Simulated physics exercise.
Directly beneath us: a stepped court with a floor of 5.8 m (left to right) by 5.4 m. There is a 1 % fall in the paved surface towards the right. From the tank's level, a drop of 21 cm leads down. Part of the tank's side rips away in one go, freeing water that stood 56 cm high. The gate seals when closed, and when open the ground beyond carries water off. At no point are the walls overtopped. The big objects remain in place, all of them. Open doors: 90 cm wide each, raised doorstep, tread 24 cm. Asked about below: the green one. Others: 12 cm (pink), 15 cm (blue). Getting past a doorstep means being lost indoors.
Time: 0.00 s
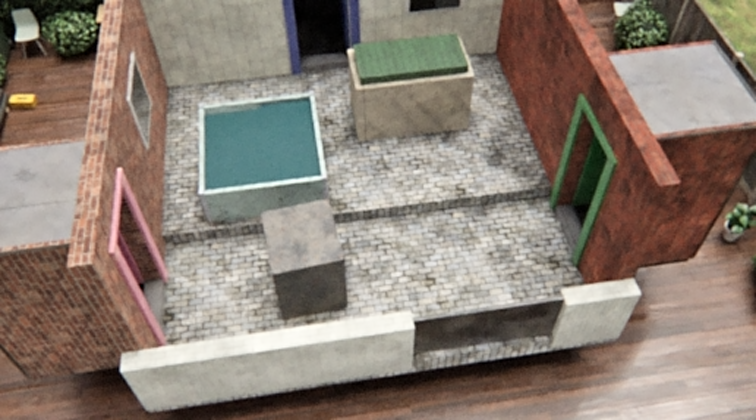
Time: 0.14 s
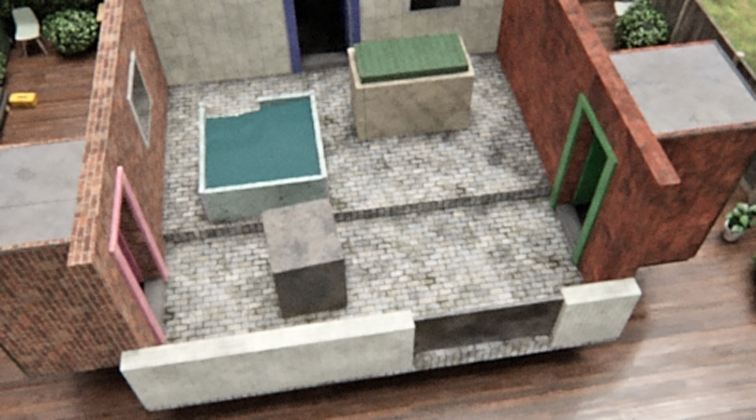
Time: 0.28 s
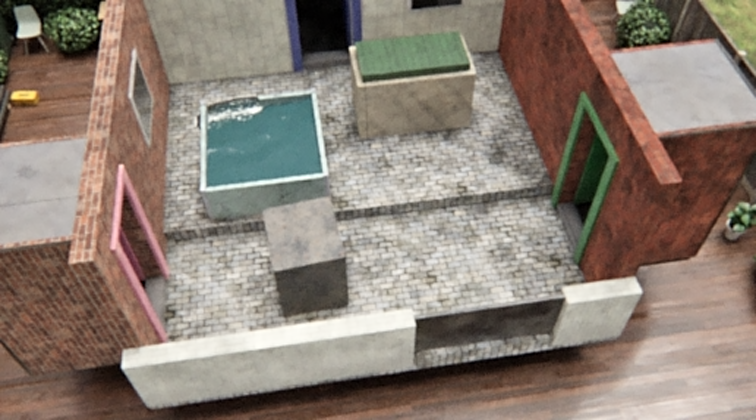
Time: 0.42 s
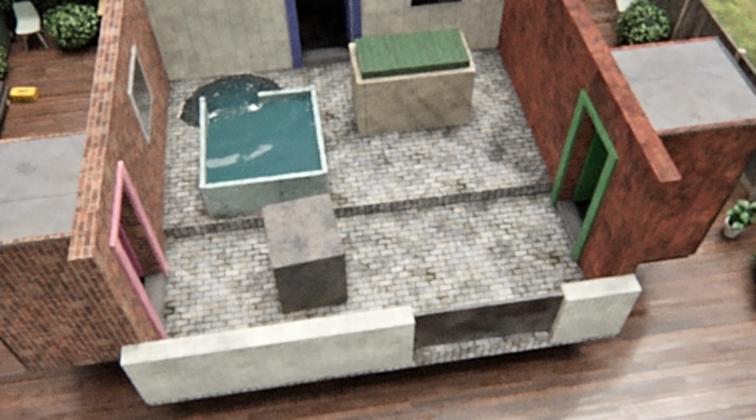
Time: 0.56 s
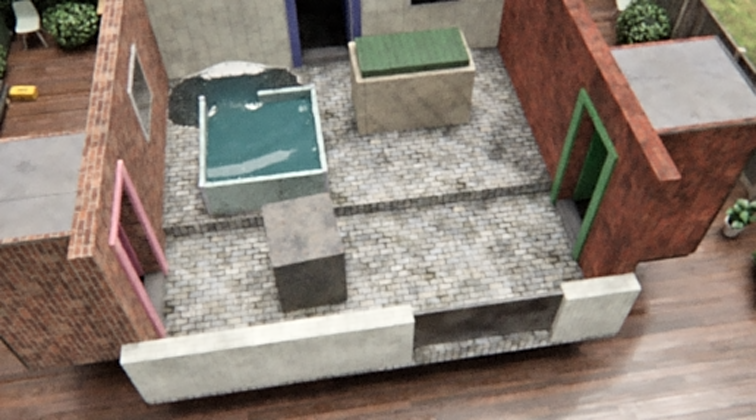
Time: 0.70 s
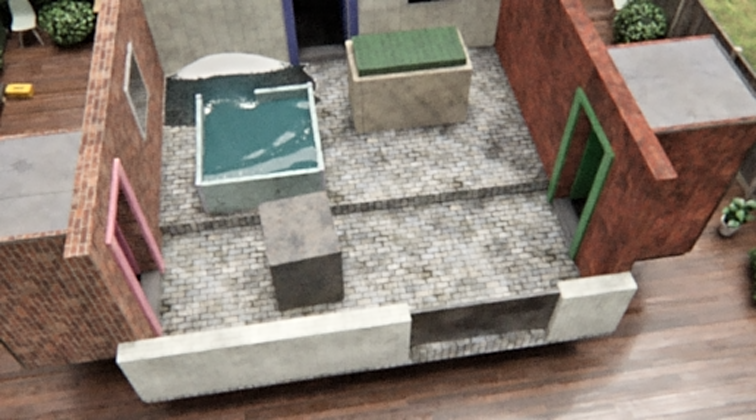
A paved courtyard in two levels, walled in red brick and pale plaster, is seen from high above. A pale-rimmed tank of teal water stands at left behind a grey block, with a green-topped box beyond, a pink doorway left, a blue one at back and a green one right. The tank's far rim breaks open, water pours out behind and spreads darkly over the paving, and the view shifts very slightly.
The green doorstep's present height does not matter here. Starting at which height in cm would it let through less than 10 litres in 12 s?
From about 11.5 cm upwards.
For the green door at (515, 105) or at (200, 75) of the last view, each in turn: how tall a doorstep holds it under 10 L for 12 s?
First place around 7.0 cm, second around 33 cm.
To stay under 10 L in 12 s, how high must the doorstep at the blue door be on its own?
Blue: 6.0 cm.
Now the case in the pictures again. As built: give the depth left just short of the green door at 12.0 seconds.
It comes to about 12.5 centimetres deep.
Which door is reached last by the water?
Answer: Green.
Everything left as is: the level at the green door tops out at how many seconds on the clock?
I'd guess close to 11.5 seconds.
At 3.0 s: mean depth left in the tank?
Roughly 26 cm on average.
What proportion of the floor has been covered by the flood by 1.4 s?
Approximately 10 % of the floor.
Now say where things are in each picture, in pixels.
In the first picture, the tank at (261, 144) is whole and still, 56 cm deep; the green door at (579, 189) is dry.
In the second picture, water pours out on the far side and has run 0.3 m, to a hidden place; about 8 cm deep outside, 56 cm at the back.
In the third picture, the gap is on the far side, the front 0.7 m out at a hidden place; the back of the tank holds 56 cm.
In the fourth picture, water pours out on the far side and has run 1.2 m, to (230, 78); about 6 cm deep outside, 56 cm at the back.
In the fifth picture, water pours out on the far side and has run 1.4 m, to (282, 69); about 6 cm deep outside, 54 cm at the back.
In the sixth picture, the front is at (299, 65), 1.5 m from the gap on the far side; 2.5 m2 of floor is wet, 47 cm left at the back; 4.6 m in a straight line remain to the green door at (576, 183).
After 1.4 s water covers 10 % of the floor, deepest (42 cm) near (166, 83); it has not reached the green door.
After 3.0 s water covers 35 % of the floor, deepest (24 cm) near (220, 92); it has not reached the green door.
After 12.0 s water covers 90 % of the floor, deepest (16 cm) near (588, 298); 13 cm at the green door, 10 litres in over its 11 cm doorstep.
At the green door as built, the water arrived by 4.9 s and peaked near 14 cm at 11.4 s.
With a doorstep of 9.5 cm, 22 litres would have come in within the 12 s; with 12.5 cm, 3 litres. So under 10 litres takes about 11.5 cm.
